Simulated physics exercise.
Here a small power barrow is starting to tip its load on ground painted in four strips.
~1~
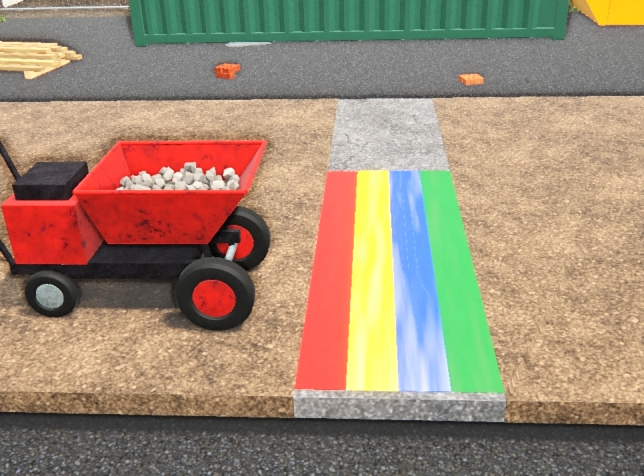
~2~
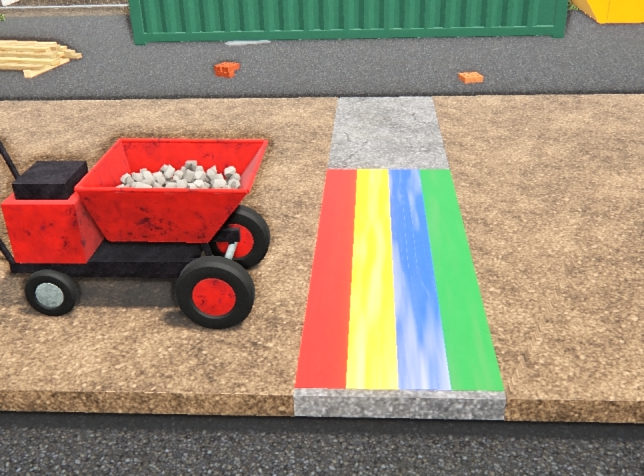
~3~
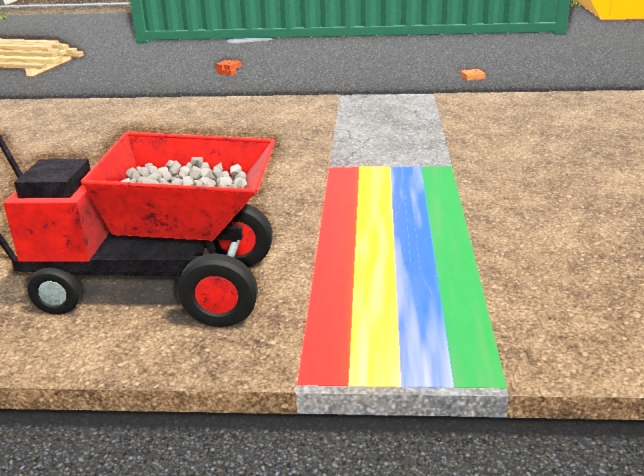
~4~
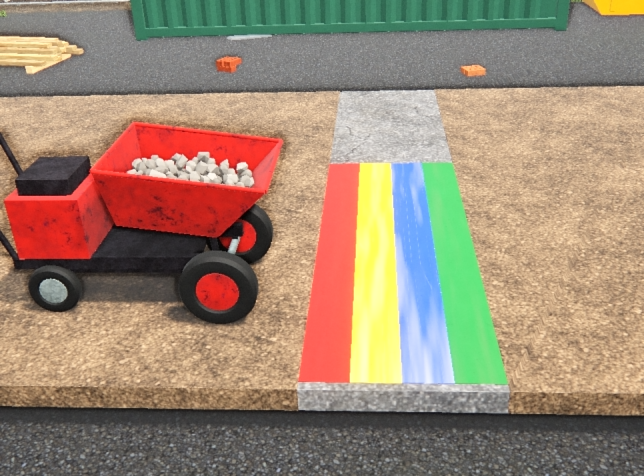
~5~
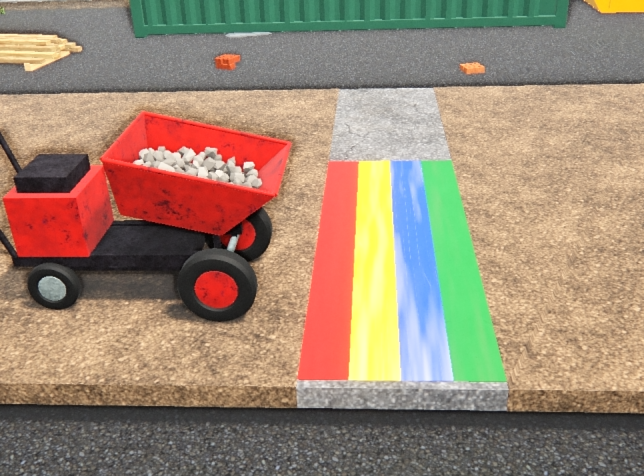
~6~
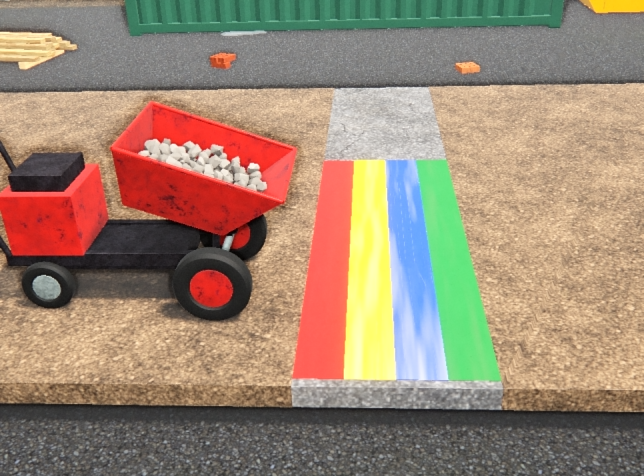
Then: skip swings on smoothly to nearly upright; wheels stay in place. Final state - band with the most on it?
Yellow band.
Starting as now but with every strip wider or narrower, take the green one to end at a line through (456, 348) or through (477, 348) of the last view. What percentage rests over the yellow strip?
Roughly 40 per cent first, then 40 per cent.
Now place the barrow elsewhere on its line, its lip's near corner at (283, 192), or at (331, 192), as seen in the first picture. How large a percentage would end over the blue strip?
About 40 per cent first, about 30 per cent second.
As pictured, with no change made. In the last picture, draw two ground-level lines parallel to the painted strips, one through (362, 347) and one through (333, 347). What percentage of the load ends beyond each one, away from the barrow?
I reckon some 60 per cent and some 80 per cent.
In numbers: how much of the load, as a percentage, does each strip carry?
Red 15 %, yellow 45 %, blue 20 %, green 5 %.
Just after the last frame, skip tipped steeply; every one in the skip.
A moment on, skip tipped steeply; the larger part in the skip; just a few over the red strip; roughly a quarter over the yellow strip; just a few over the blue strip.
Further on, skip tipped right over; about a tenth in the skip; about a tenth over the red strip; roughly half over the yellow strip; roughly a quarter over the blue strip; about a tenth over the green strip; just a few off the paint.
When it is over, skip tipped right over; about a tenth in the skip; about a tenth over the red strip; roughly half over the yellow strip; roughly a quarter over the blue strip; just a few over the green strip; just a few off the paint.
